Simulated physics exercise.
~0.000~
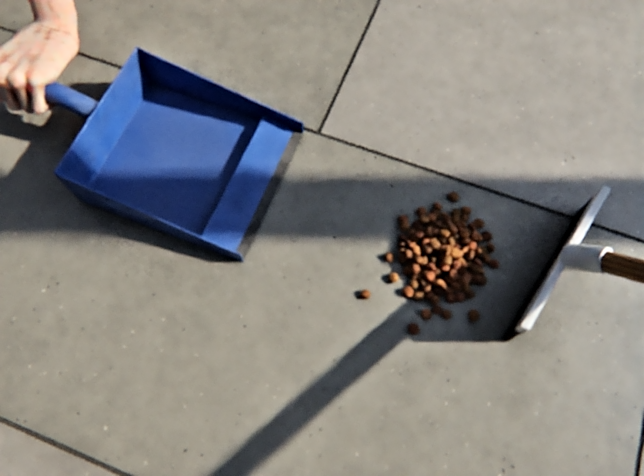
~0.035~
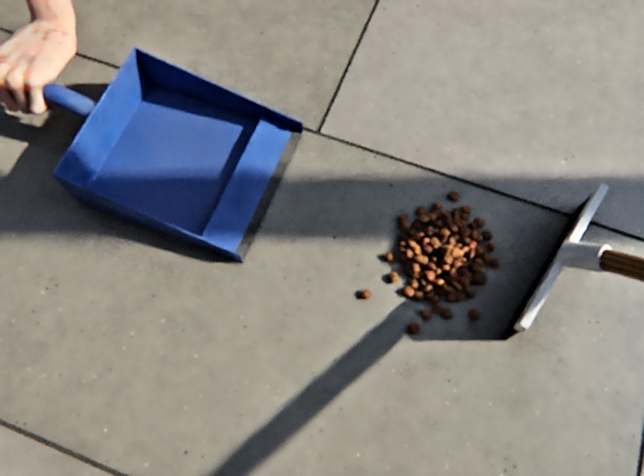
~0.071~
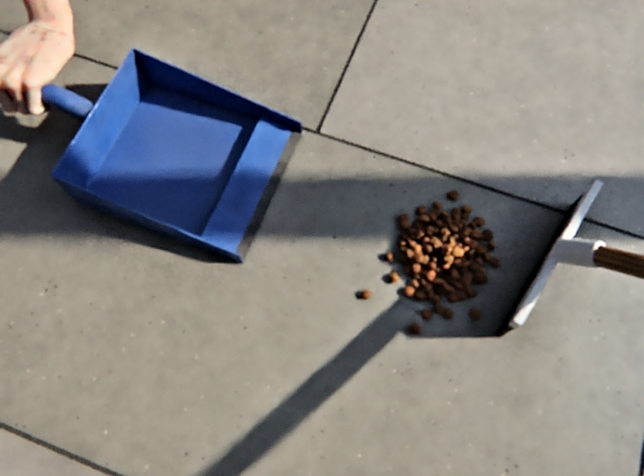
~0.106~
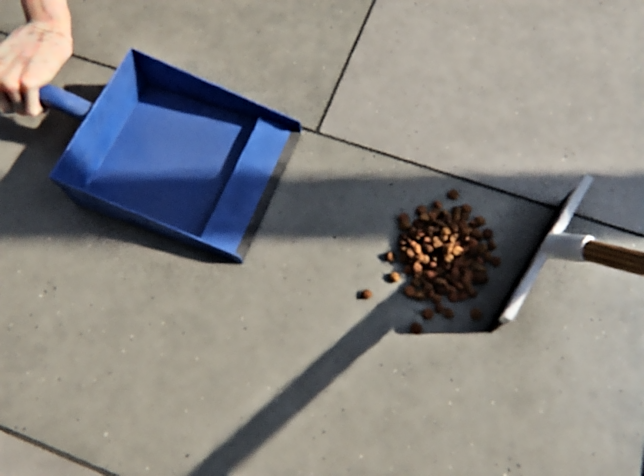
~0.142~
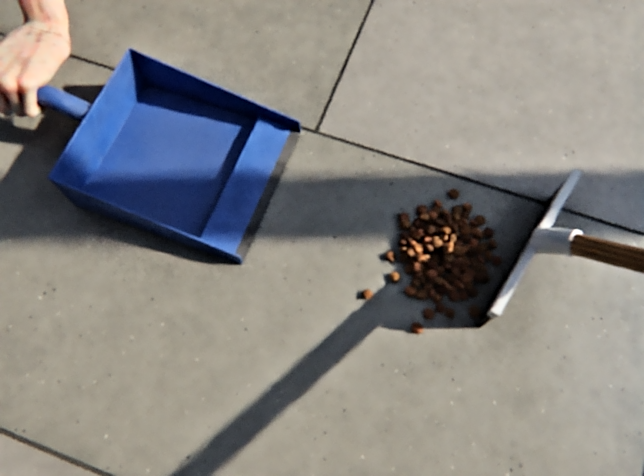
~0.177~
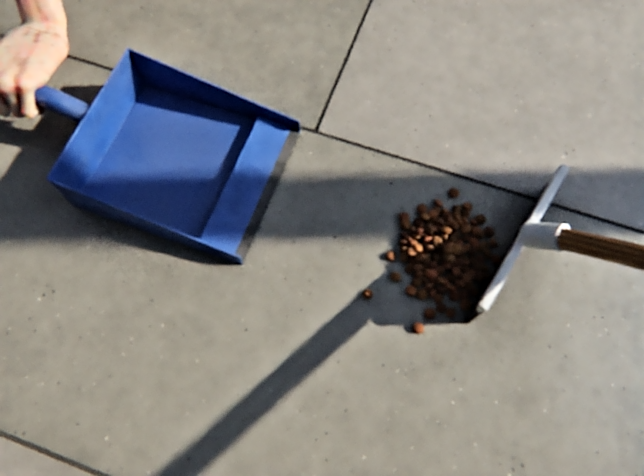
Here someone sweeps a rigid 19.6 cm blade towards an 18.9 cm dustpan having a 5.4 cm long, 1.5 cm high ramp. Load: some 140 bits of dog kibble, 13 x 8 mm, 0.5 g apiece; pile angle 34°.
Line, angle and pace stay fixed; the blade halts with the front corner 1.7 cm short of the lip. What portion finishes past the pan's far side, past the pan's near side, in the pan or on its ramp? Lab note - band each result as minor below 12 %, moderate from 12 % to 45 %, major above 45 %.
My prediction: Far side: A slim portion. Near side: A slim portion. Pan: A middling portion.
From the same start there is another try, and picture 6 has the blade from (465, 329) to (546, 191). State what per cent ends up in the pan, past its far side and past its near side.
Pan: 0, far side: 0, near side: 15.
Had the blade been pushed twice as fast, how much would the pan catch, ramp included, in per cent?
Share: Close to 25 %.
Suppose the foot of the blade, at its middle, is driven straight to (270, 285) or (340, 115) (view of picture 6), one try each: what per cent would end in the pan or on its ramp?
The two tries give about 0 and 10 percent.
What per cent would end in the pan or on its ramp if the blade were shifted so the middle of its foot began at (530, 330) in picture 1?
Estimate: Near 10 %.
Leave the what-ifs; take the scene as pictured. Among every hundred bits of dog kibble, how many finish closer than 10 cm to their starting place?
Around 5 in a hundred.
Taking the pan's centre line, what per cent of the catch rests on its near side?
About 70 %.
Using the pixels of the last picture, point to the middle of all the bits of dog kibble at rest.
When it all comes to rest, the middle is near (288, 185).
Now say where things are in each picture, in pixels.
The first frame shows blade from (522, 328) to (601, 194), moved 0.0 cm, 0 of the pieces shifted so far; middle of the pieces at (446, 258); pan at (181, 161).
The second frame shows blade from (521, 326) to (599, 192), moved 0.2 cm, 0 of the pieces shifted so far; middle of the pieces at (446, 258).
The third frame shows blade from (515, 323) to (593, 188), moved 1.0 cm, 0 of the pieces shifted so far; middle of the pieces at (446, 257).
The fourth frame shows blade from (505, 318) to (583, 183), moved 2.1 cm, 0 of the pieces shifted so far; middle of the pieces at (447, 257).
The fifth frame shows blade from (493, 313) to (572, 178), moved 3.5 cm, 0 of the pieces shifted so far; middle of the pieces at (448, 256).
The sixth frame shows blade from (482, 307) to (560, 173), moved 4.8 cm, 1 of the pieces shifted so far; middle of the pieces at (448, 255); pan at (176, 164). The blade's pace is about 0.38 m/s.
After 0.49 s, middle of the blade 17 cm from the lip; 0 % over the lip, far side 0 %, near side 0 %.
Then, at 0.69 s, middle of the blade 9 cm from the lip; 0 % over the lip, far side 5 %, near side 0 %.
Then, at 1.02 s, middle of the blade 4 cm from the lip; 20 % over the lip, far side 5 %, near side 0 %.
In the end, at 1.3 s, far side 5 %, near side 0 %, pan 20 %, in front of the lip or behind the blade 70 %.
